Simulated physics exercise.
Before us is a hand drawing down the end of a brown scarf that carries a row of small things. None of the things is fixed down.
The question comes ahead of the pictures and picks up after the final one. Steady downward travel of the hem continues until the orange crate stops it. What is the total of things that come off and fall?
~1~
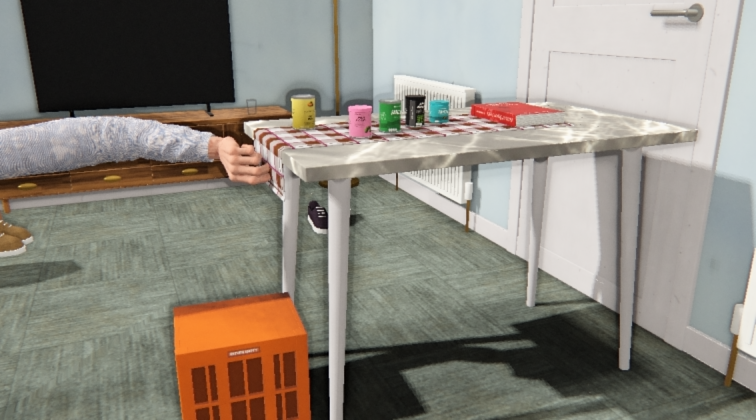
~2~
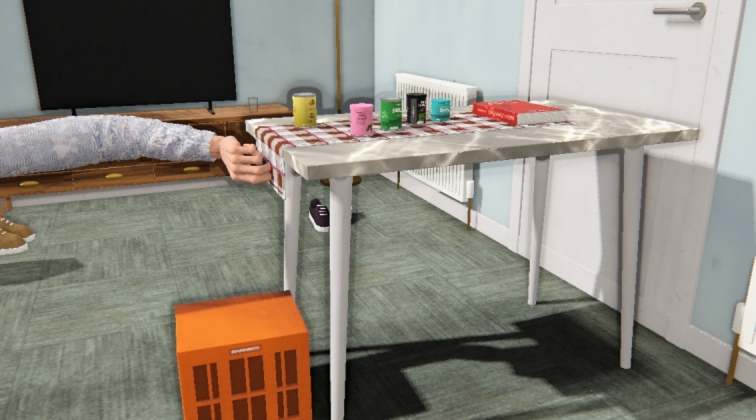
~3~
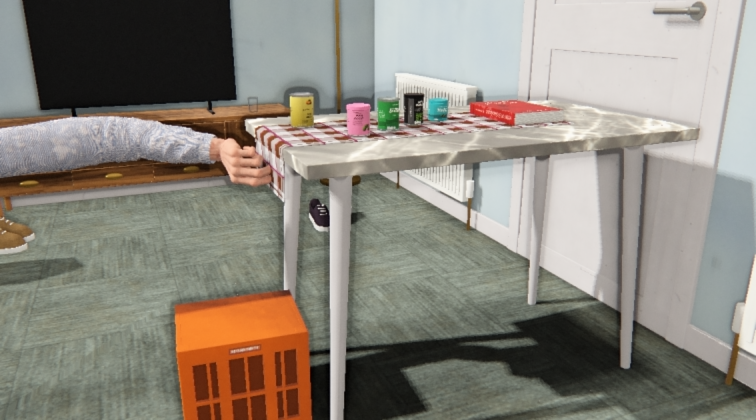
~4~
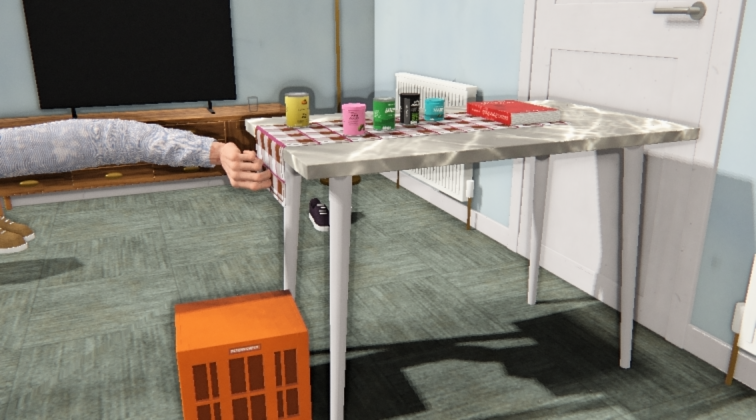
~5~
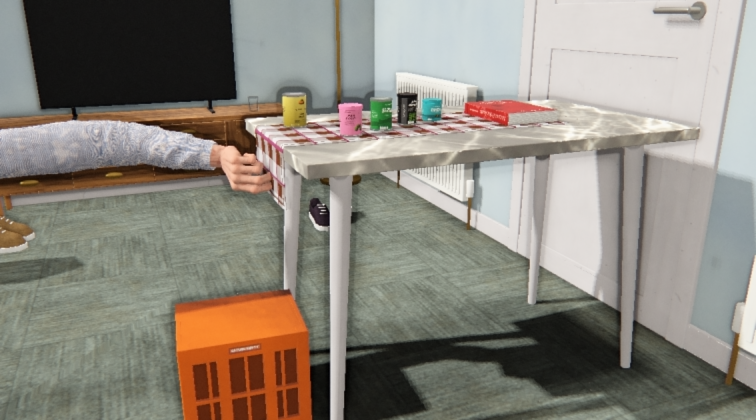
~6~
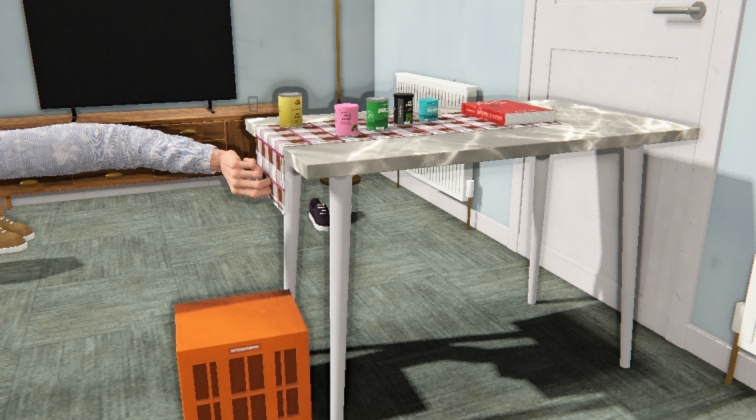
The total is three.
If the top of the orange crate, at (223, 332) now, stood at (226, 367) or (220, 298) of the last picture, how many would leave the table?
Counts: 4, 2.
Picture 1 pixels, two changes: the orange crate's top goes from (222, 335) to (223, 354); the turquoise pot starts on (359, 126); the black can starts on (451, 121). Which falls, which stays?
So the turquoise pot leaves, and the black can stays there.
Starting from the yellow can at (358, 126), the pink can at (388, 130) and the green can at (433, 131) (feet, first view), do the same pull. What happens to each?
The yellow can topples down, the pink can topples down, and the green can stays put.
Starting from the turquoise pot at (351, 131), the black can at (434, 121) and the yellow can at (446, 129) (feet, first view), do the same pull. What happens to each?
The turquoise pot ends up off, the black can ends up on top and the yellow can ends up on top.
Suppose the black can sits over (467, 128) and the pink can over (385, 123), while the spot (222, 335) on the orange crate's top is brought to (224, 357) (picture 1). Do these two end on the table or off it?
Black can: Safe; pink can: Lost.
A little later, hem near (272, 258); yellow can gone.
Next, hem on the crate; yellow can, pink can and green can gone.
When it is over, hem on the crate; yellow can, pink can and green can gone. The table loses three.
